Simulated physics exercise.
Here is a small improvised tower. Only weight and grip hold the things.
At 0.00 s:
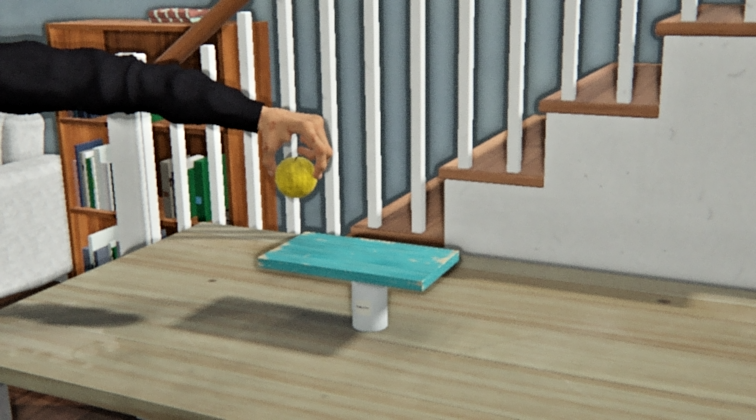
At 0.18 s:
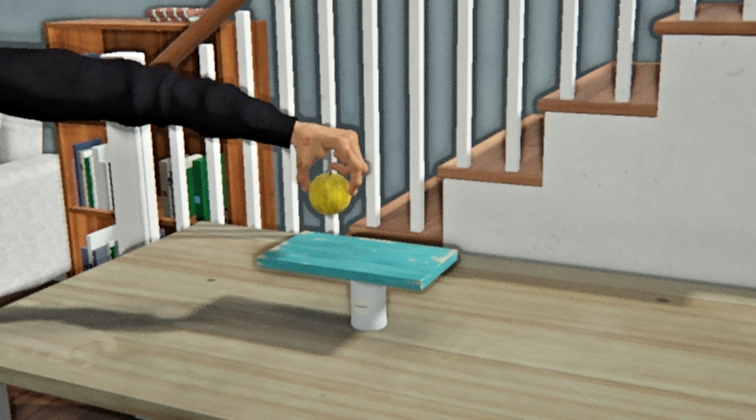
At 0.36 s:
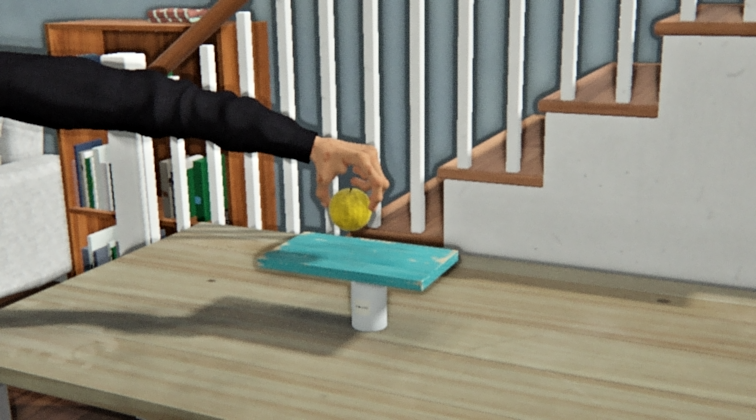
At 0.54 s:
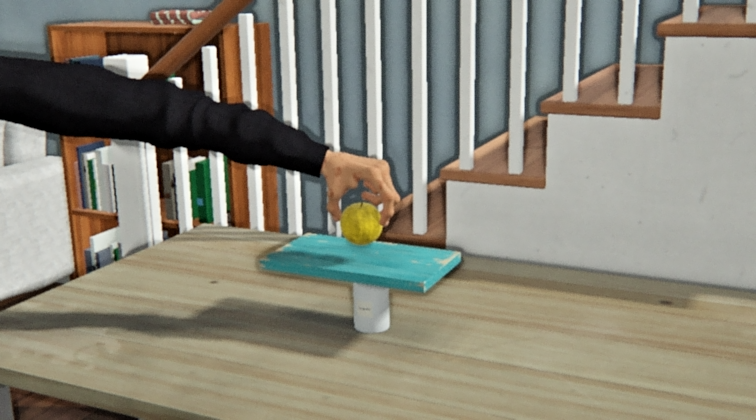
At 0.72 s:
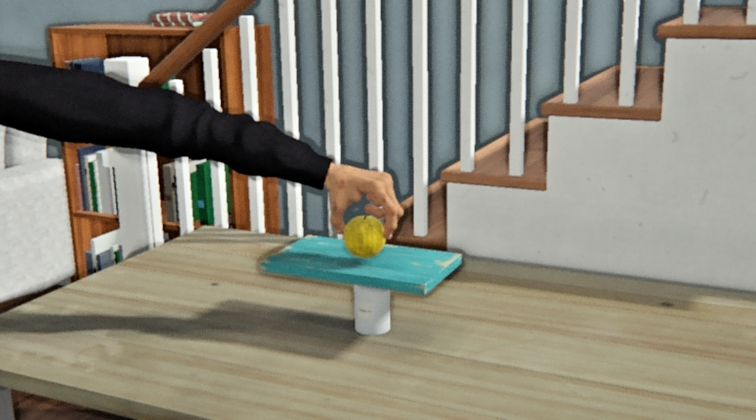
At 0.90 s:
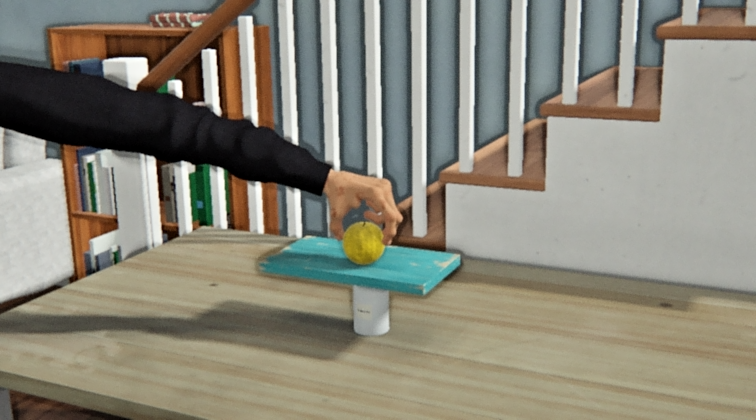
A hand in a black sleeve lowering a yellow apple rightward onto a turquoise board balanced on a white jar, still gripping it.
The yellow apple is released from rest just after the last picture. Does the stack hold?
Here the stack keeps its balance.
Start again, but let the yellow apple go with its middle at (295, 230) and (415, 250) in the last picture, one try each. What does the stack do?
First, it loses its balance; second, it stays up.
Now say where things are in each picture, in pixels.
The first picture shows still above its spot; yellow apple (296, 178); white jar (370, 296).
The second picture shows still above its spot; yellow apple (330, 193); white jar (368, 295).
The third picture shows still above its spot; yellow apple (350, 209); white jar (369, 295).
The fourth picture shows still above its spot; yellow apple (361, 224); white jar (371, 297).
The fifth picture shows still above its spot; yellow apple (365, 237); white jar (372, 299).
The sixth picture shows set down, still held; yellow apple (364, 243); white jar (371, 300).
After 1.70 s, no change.
After 2.60 s, yellow apple resting near (363, 244).
In the end (3.5 s), all 3 unmoved. At the end, from the last picture's camera, yellow apple near (363, 244). The stack holds.
